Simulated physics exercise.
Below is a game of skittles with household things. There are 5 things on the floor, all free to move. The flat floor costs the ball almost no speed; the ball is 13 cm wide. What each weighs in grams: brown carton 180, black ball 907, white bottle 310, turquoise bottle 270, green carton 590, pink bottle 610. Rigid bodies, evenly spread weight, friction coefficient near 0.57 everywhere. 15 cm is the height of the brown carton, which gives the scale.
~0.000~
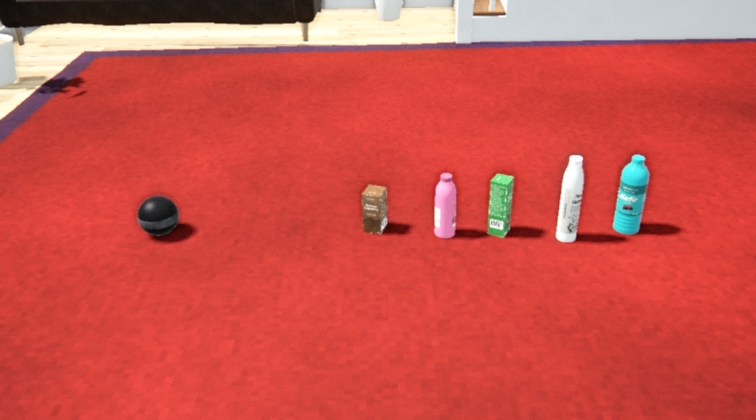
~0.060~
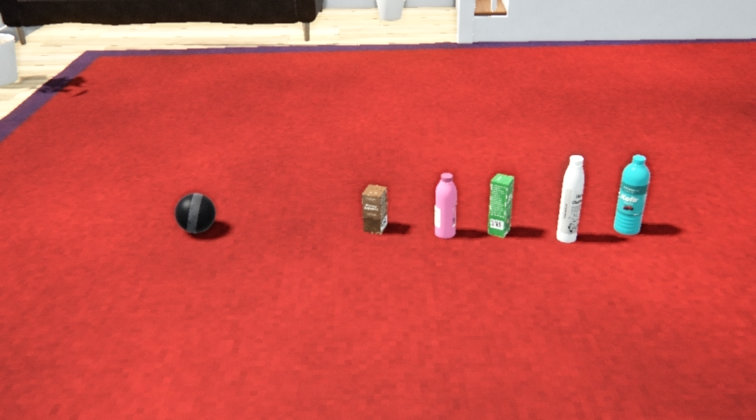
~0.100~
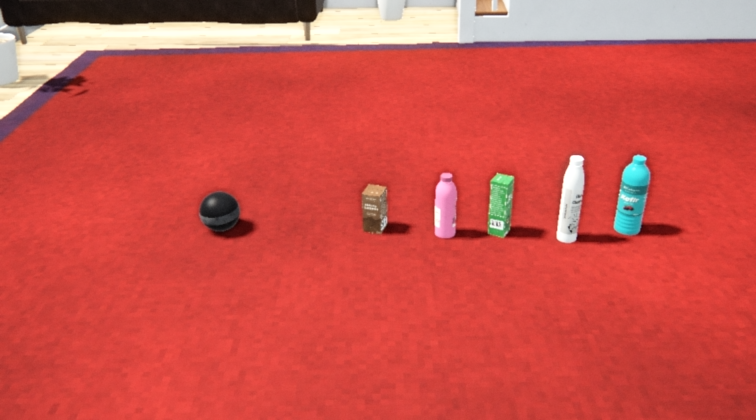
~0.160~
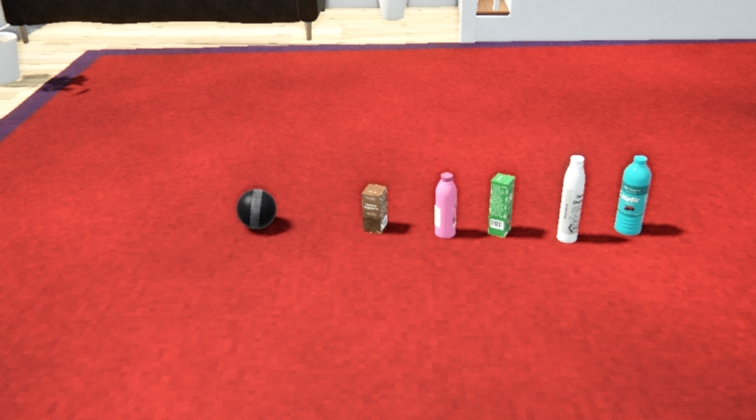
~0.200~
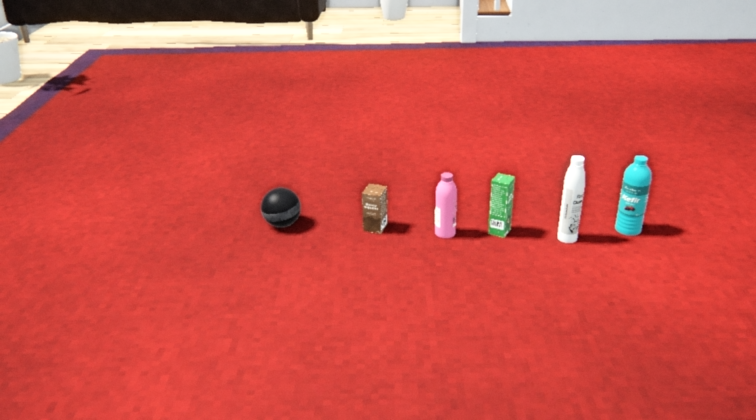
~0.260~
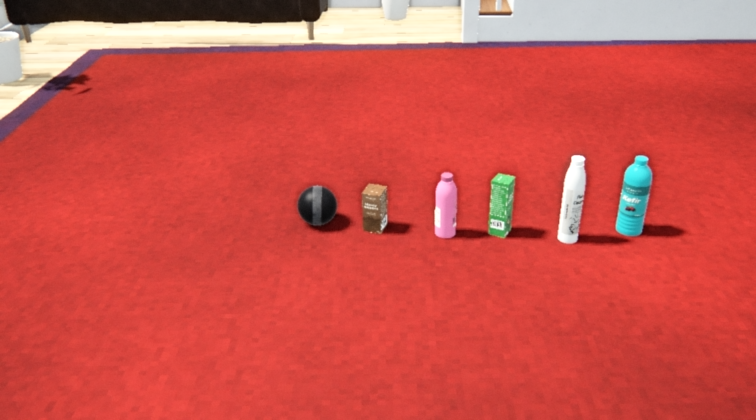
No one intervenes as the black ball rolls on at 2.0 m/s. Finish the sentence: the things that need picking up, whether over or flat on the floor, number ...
... just one.
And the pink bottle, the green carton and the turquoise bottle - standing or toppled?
Well, the pink bottle holds steady, the green carton holds steady, and the turquoise bottle holds steady.
After 0.46 s, 87 cm rolled; black ball near (416, 197); brown carton 30° off upright near (420, 215); pink bottle 4° off upright.
After 0.86 s, 148 cm rolled; black ball near (584, 178); brown carton on its side near (437, 238).
After 1.26 s, black ball near (738, 161); brown carton on its side near (437, 238).
After 1.76 s, brown carton on its side near (437, 238).
In the end (2.0 s), toppled on the floor, brown carton; the other 4 under 8 cm from the start. At the end, from the last picture's camera, brown carton near (437, 238), white bottle near (573, 200).
